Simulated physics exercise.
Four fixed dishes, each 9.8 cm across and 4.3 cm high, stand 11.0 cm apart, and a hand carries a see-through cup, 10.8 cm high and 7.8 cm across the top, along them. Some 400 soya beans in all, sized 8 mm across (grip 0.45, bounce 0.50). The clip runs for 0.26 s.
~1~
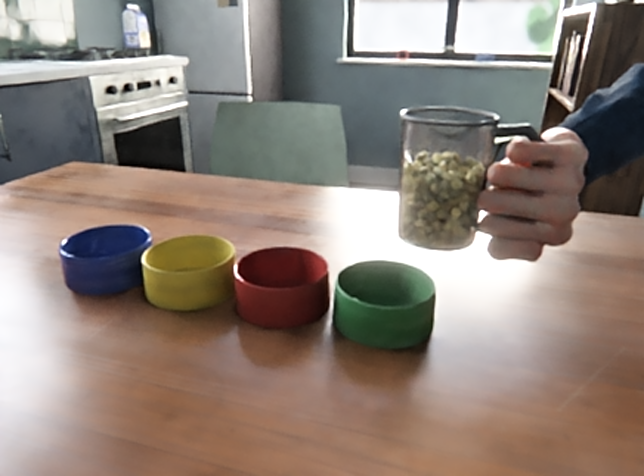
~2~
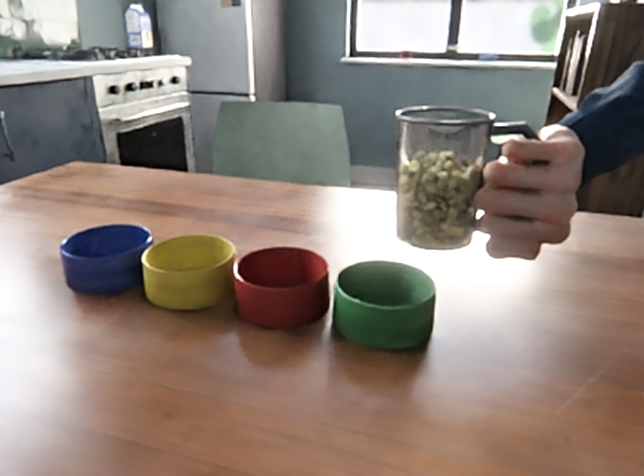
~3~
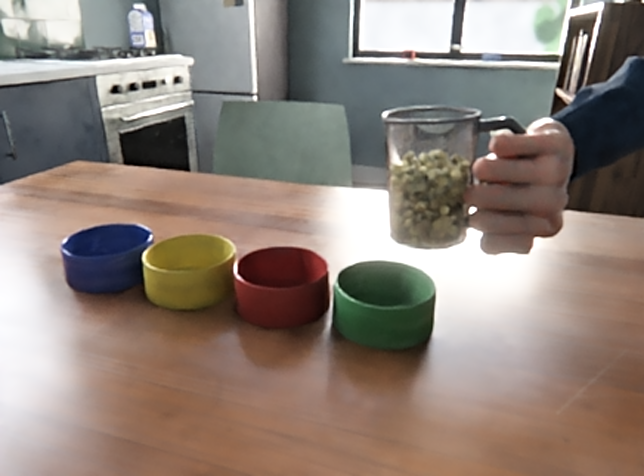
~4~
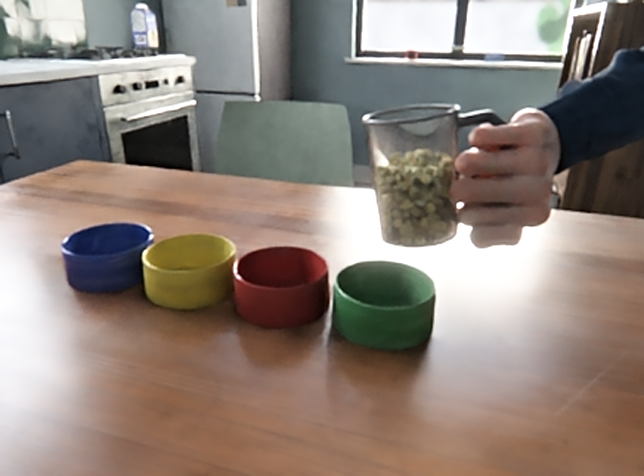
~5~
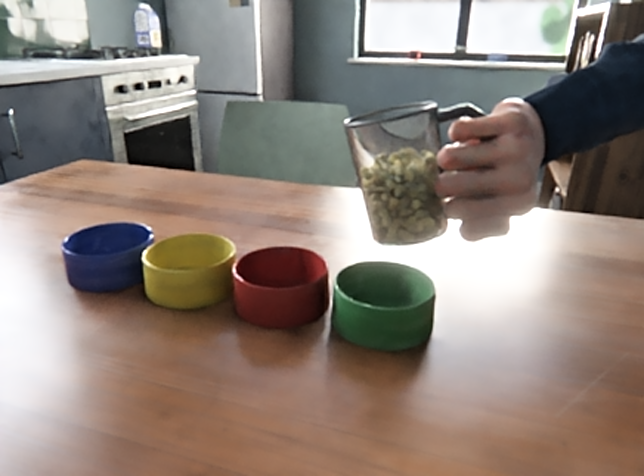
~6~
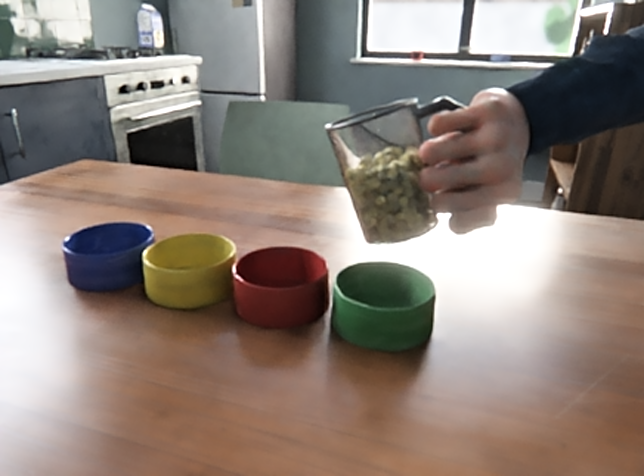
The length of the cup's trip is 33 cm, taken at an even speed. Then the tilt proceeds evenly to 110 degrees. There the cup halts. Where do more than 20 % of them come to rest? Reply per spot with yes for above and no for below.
Red: No, below. Blue: Yes, above. Green: No, below. Yellow: No, below. Counter: Yes, above.
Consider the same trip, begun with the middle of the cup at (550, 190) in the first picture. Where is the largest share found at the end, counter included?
I'd say blue collects the most.
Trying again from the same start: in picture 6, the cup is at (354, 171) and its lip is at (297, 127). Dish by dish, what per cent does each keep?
In the end red holds 0, blue holds 70, green holds 0, yellow holds 0.
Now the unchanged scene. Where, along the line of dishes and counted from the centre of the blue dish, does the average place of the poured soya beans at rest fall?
Some 6 centimetres out on the left-hand side of that dish.
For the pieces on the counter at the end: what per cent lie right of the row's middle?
Share on that side: Roughly 0 %.
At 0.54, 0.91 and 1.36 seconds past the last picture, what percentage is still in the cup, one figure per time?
Close to 100, 95 and 15 per cent respectively.
Then, 0.54 s after the last picture, tilt 70 degrees; cup holds 100 %.
Then, 0.91 s after the last picture, tilt 104 degrees; cup holds 95 %.
Then, 1.36 s after the last picture, tilt 110 degrees; cup holds 15 %, blue 50 %.
In the end, red 0 %, blue 65 %, green 0 %, yellow 0 %, counter 35 %.
